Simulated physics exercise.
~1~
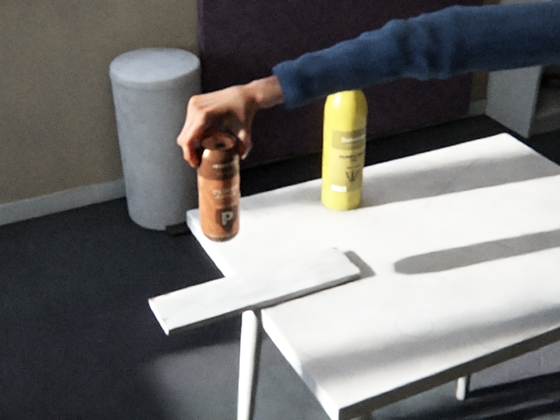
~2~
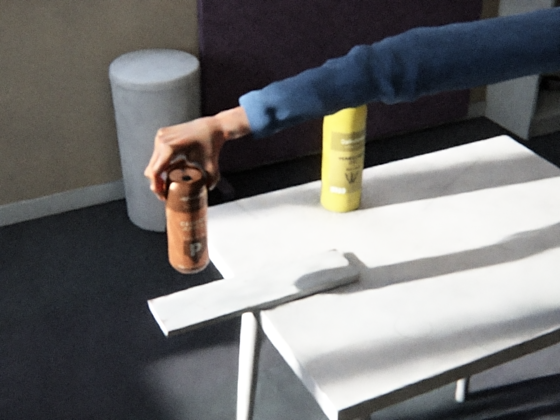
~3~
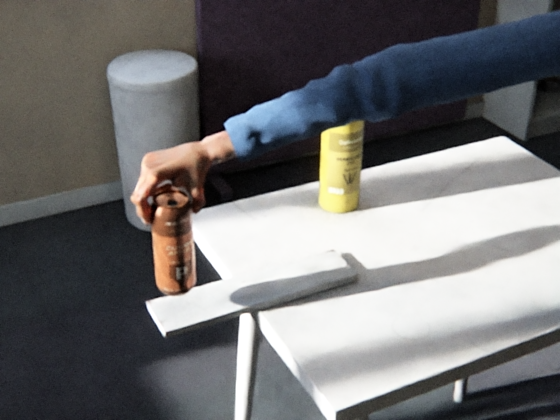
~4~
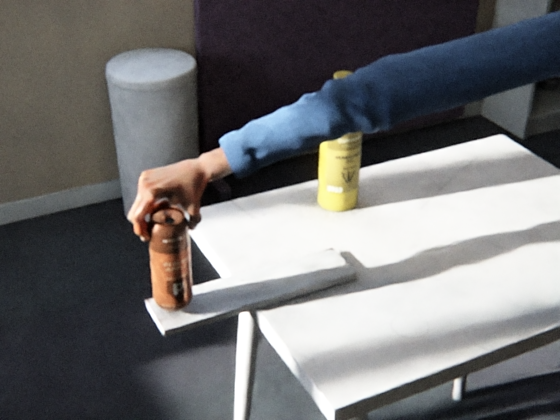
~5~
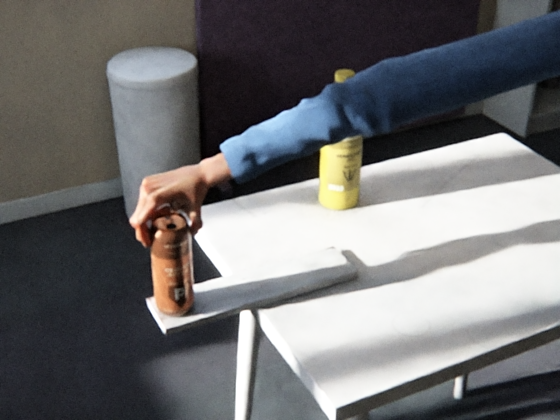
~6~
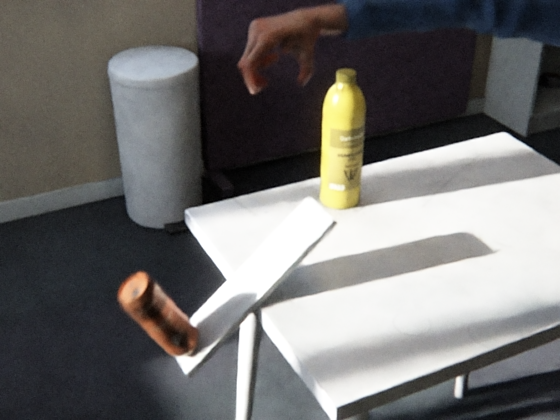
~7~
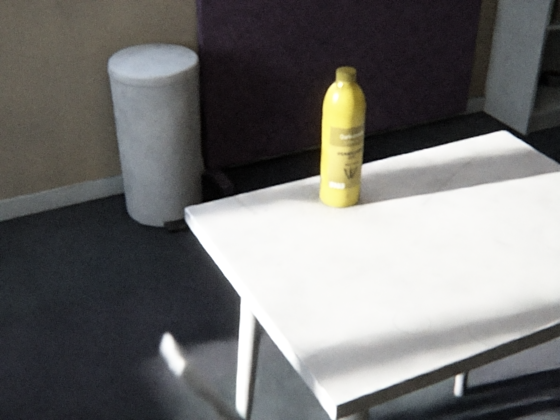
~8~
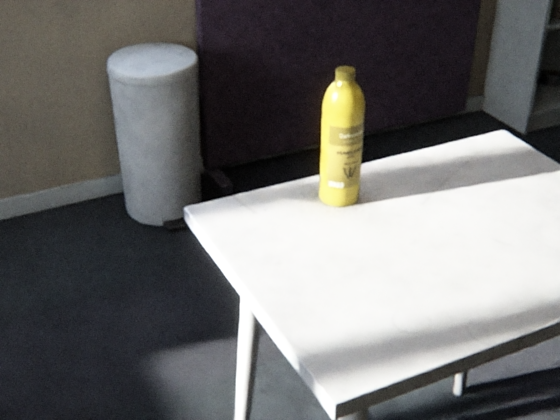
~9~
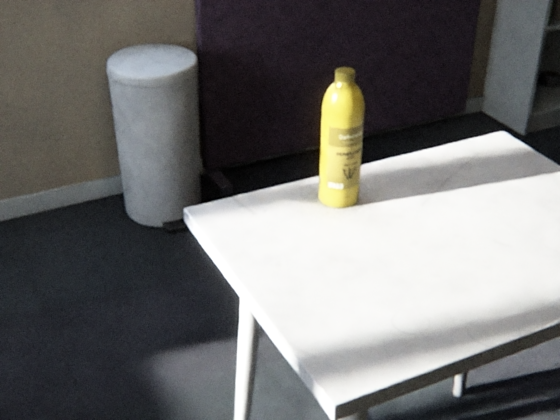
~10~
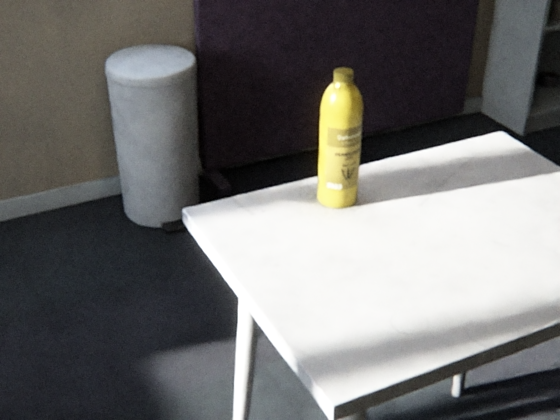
A hand sets an orange can on an overhanging white board, and both fall.
